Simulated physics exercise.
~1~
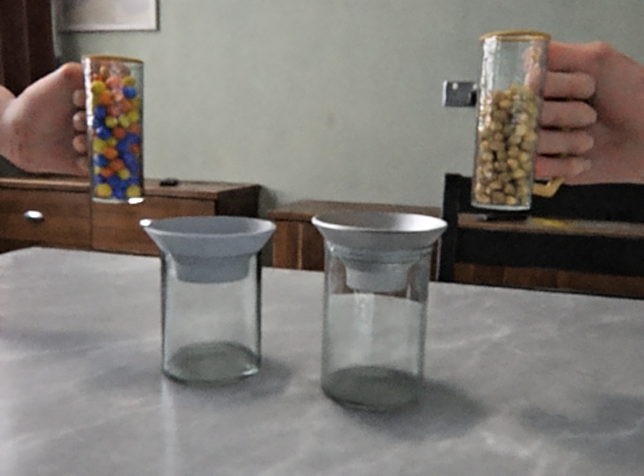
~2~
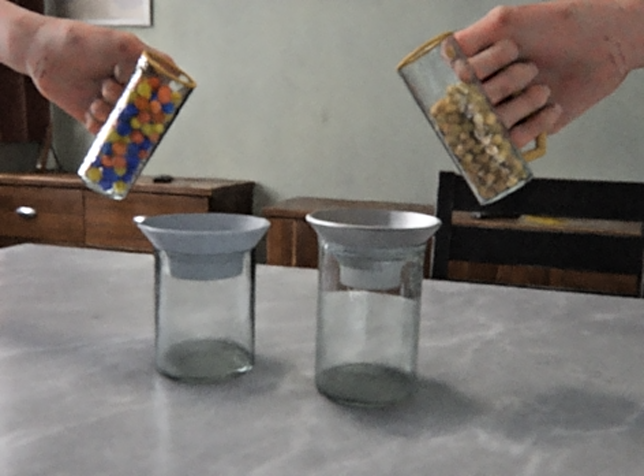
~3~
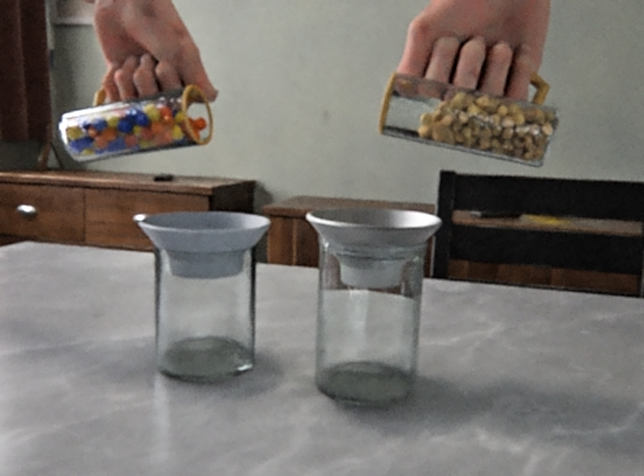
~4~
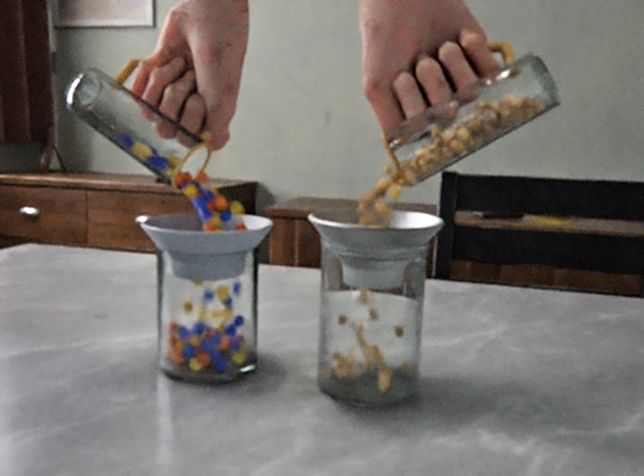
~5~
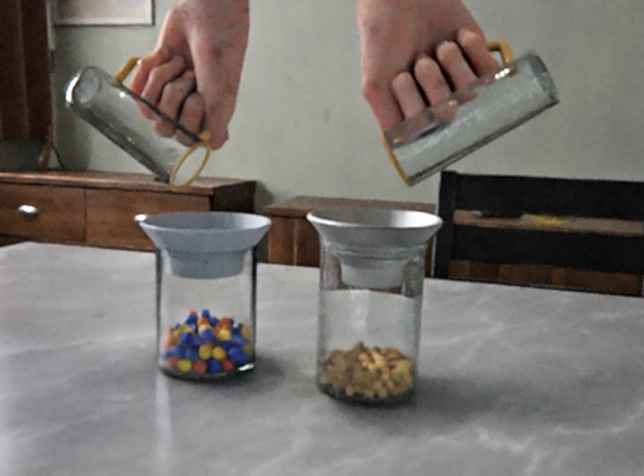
Colourful beads on the left and tan nuggets on the right pouring from hand-tipped glass cups through funnels, all settling in jars.
